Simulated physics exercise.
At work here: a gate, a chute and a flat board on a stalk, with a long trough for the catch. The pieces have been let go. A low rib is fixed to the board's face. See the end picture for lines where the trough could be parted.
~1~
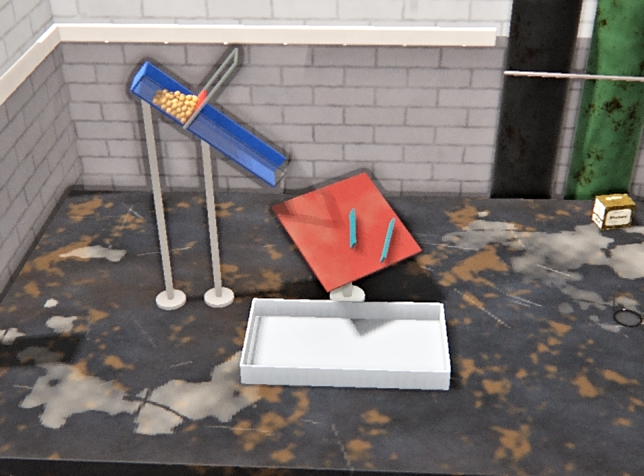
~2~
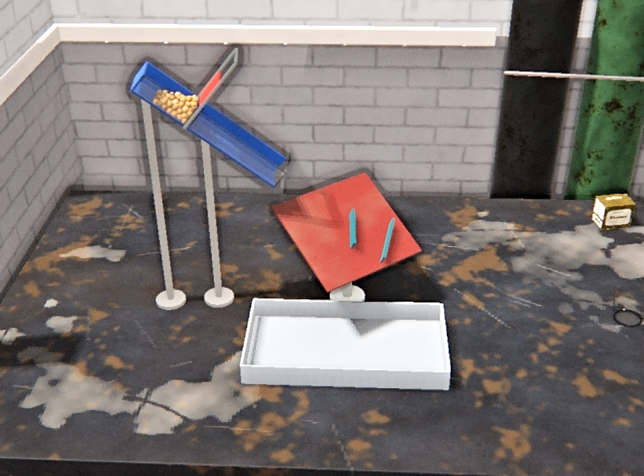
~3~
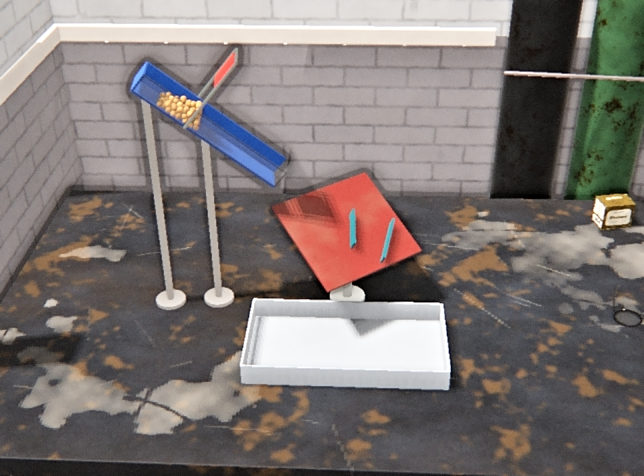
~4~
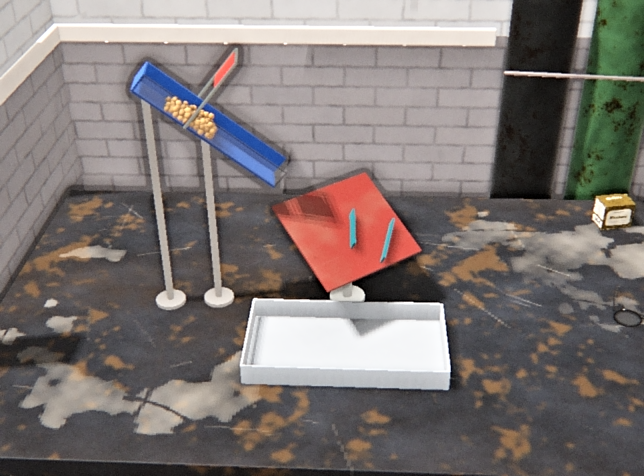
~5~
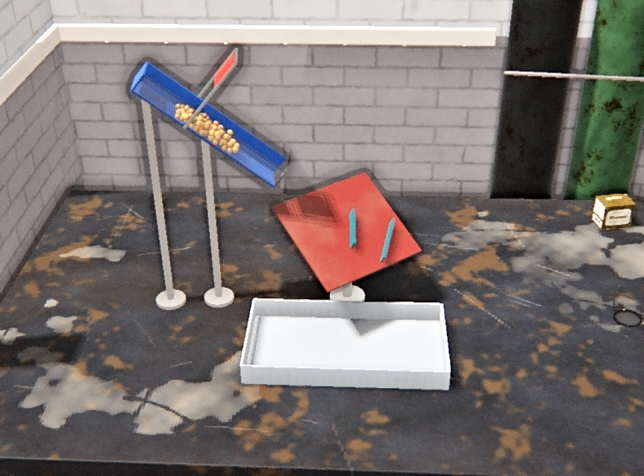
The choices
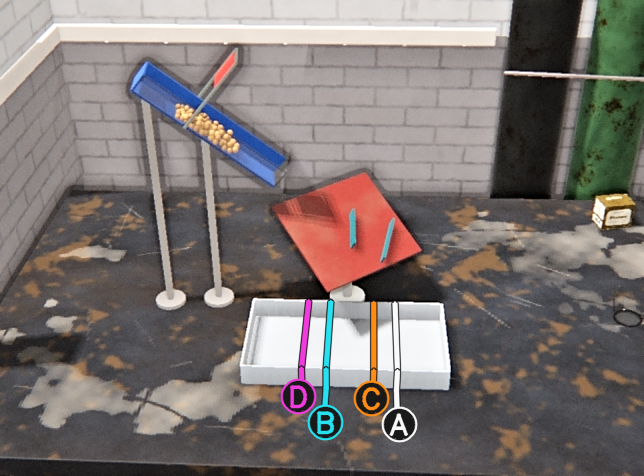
Small round beads slide partway down a blue sloping chute after its red gate lifts.
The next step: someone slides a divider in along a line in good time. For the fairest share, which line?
The answer is line C.
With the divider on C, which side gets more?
The left side.
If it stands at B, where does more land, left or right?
The right side.
On the marked copy, line A crosses the front rim at (397, 370); line B crosses the front rim at (326, 368); line C crosses the front rim at (373, 369); line D crosses the front rim at (301, 367).
If A is chosen, of what is caught, nearly all on the left of the divider, a small part on the right.
If B is chosen, of what is caught, a stray few on the left of the divider, nearly all on the right.
If C is chosen, of what is caught, most on the left of the divider, about a quarter on the right.
If D is chosen, of what is caught, none on the left of the divider, all on the right.
